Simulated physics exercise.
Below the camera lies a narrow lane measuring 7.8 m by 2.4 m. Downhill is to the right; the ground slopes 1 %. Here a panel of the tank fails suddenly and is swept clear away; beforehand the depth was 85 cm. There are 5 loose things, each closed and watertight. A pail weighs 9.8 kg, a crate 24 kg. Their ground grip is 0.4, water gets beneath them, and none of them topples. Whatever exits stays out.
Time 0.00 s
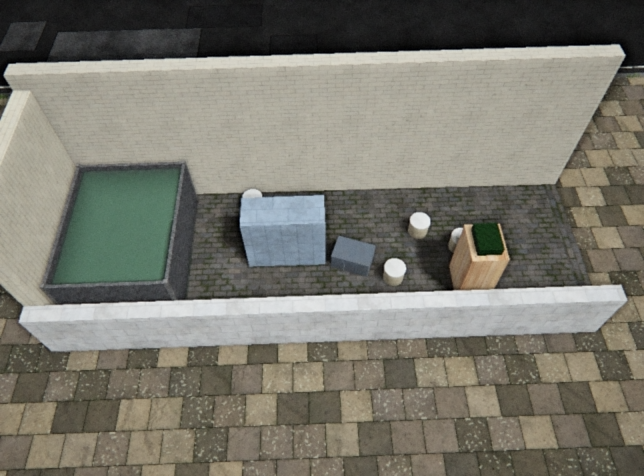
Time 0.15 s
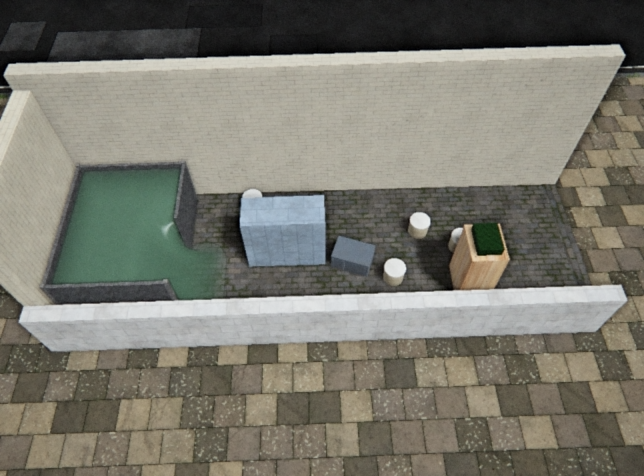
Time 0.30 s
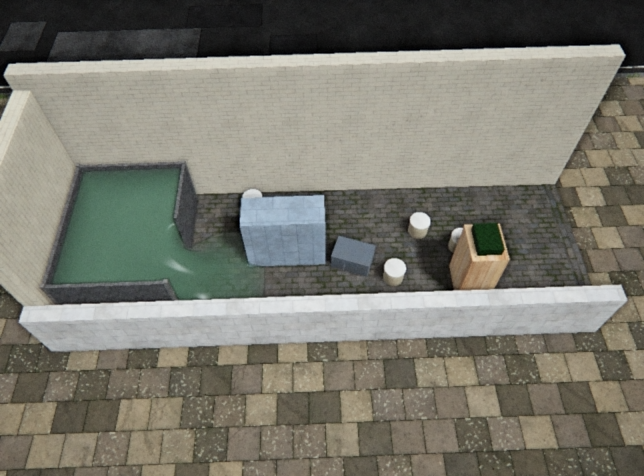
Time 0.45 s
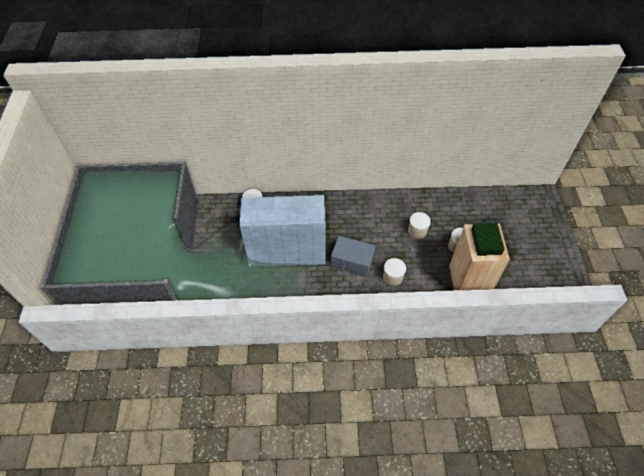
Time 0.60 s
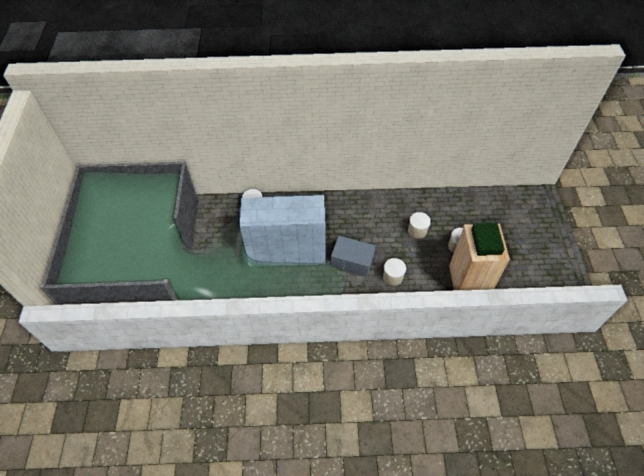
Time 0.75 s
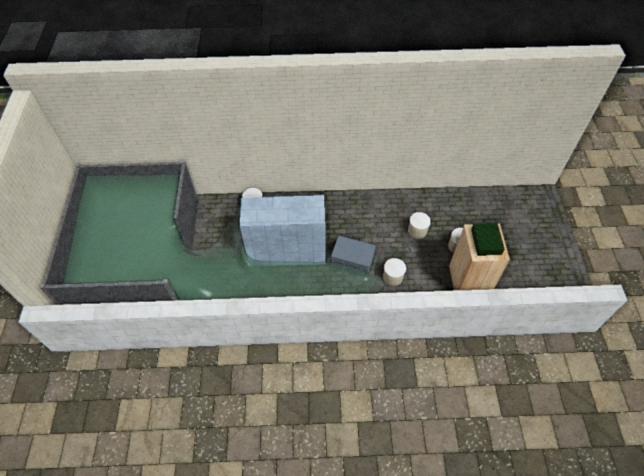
In a narrow walled lane, one panel of a tank at the left gives way, and green water pours through the gap and spreads rightward past a pale blue block and a smaller dark box, while the loose objects stay put.
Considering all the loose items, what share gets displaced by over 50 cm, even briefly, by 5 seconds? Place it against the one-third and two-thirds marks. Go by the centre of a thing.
It is at or past two thirds.
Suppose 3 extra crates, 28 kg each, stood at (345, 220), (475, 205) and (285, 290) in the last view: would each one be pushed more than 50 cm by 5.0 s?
Within, beyond, beyond.
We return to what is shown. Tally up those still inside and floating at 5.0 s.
I'd say 1 of them.
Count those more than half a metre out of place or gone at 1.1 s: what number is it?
Tally at that time: 0.
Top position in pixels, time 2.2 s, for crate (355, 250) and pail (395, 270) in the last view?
Around (364, 210) and (462, 183).
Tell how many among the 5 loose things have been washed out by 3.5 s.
Total: 2.
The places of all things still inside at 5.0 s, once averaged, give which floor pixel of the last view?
I'd say about (327, 231) in the last view.
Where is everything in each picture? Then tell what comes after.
A pail at (252, 197) rests on the ground; a crate at (353, 251) rests on the ground; water covers 3.3 m2; 0 of 5 have shifted, in the first picture.
A pail at (252, 197) rests on the ground; a crate at (353, 251), on the bottom; water covers 4.0 m2; 0 of 5 have shifted, in the second picture.
A pail at (252, 197), on the bottom; a crate at (353, 251), on the bottom; water covers 4.9 m2; 0 of 5 have shifted, in the third picture.
A pail at (252, 197), on the bottom; a crate at (353, 251) rests on the ground; 5.6 m2 under water; 0 of 5 have shifted, in the fourth picture.
A pail at (252, 197), on the bottom; a crate at (353, 251) rests on the ground; water covers 6.4 m2; 0 of 5 have shifted, in the fifth picture.
A pail at (252, 195) rests on the ground; a crate at (353, 251) rests on the ground; water covers 7.1 m2; 0 of 5 have shifted, in the sixth picture.
After 1.1 s 0 of 5 are over 50 cm from their spots; 0 afloat.
After 2.2 s 4 of 5 are over 50 cm from their spots; 0 afloat.
After 3.5 s 5 of 5 are over 50 cm from their spots; 1 afloat.
After 5.0 s 4 of 5 are over 50 cm from their spots, and 5 have been at some point; 1 afloat.
